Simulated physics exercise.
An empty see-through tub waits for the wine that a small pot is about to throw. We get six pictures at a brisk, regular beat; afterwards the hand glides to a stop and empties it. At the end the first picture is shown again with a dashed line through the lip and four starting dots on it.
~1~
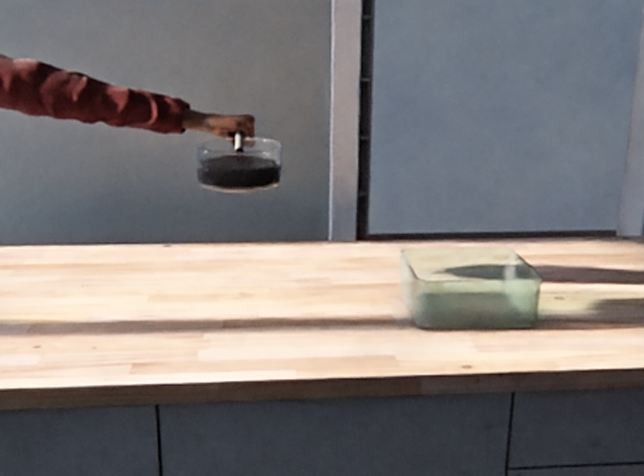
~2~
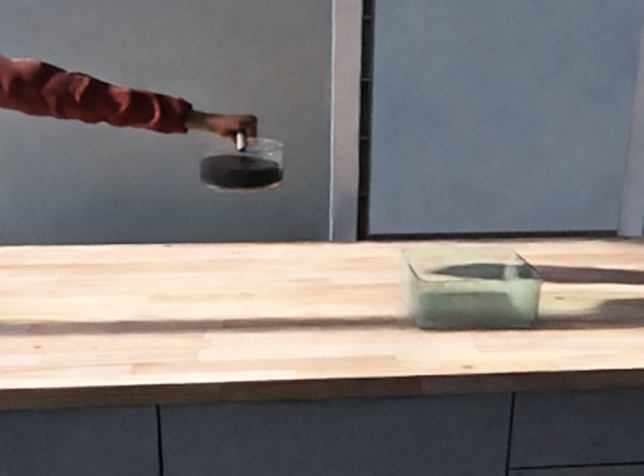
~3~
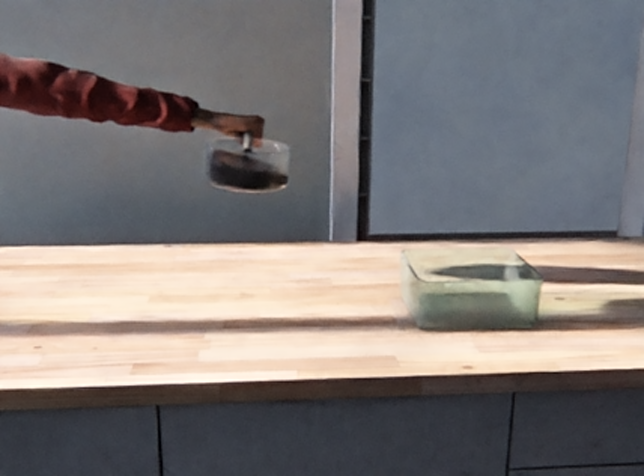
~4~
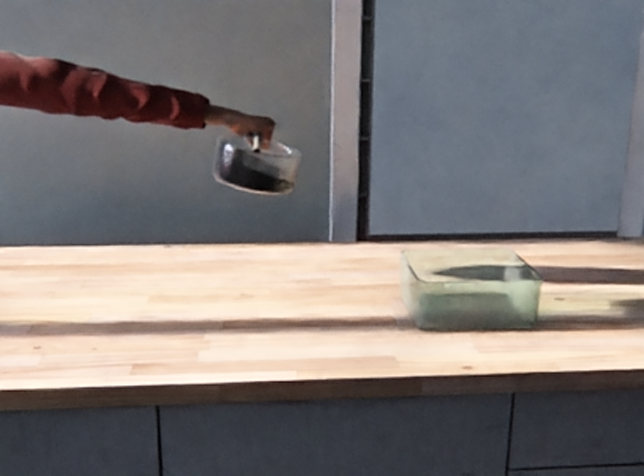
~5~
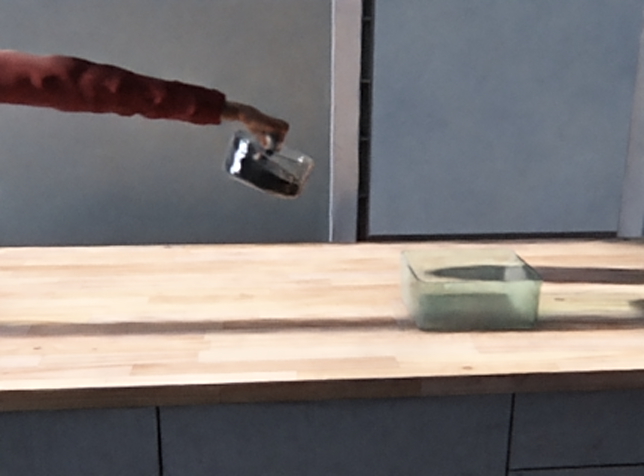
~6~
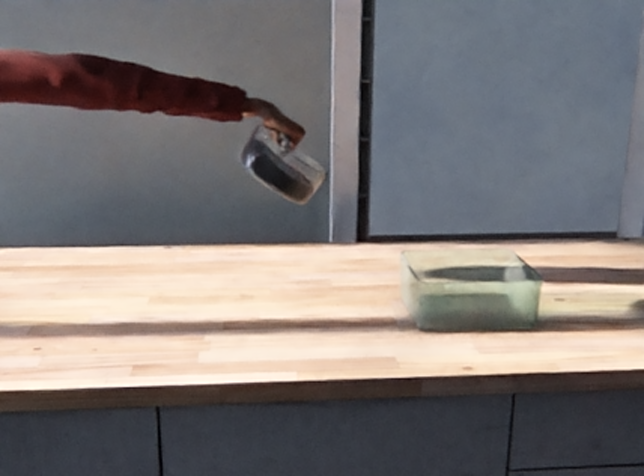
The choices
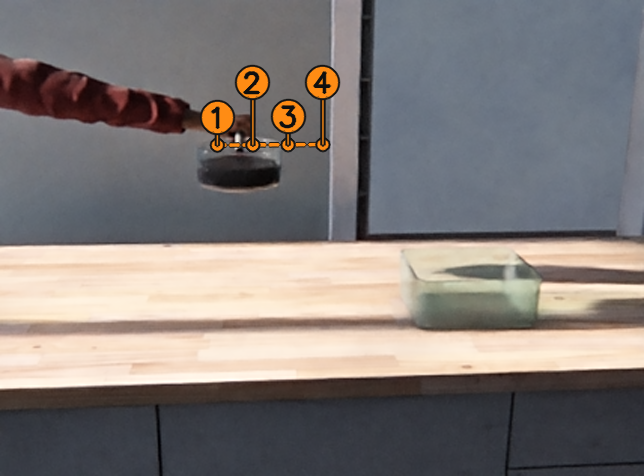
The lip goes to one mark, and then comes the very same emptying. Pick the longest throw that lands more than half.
2 will do.
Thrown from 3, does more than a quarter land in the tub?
Yes, clearly.
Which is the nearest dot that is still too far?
That is dot 1.
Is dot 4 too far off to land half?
No, not at all.
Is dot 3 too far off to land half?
No, not at all.
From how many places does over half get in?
Three.
On the marked copy, 1 at (217, 145); 2 at (252, 144); 3 at (288, 144); 4 at (322, 144).
With 1, about 15 % lands in the tub, 80 % falls short and 5 % goes beside or beyond.
With 2, about 61 % lands in the tub, 19 % falls short and 20 % goes beside or beyond.
With 3, about 64 % lands in the tub, 11 % falls short and 25 % goes beside or beyond.
With 4, about 83 % lands in the tub, 9 % falls short and 7 % goes beside or beyond.
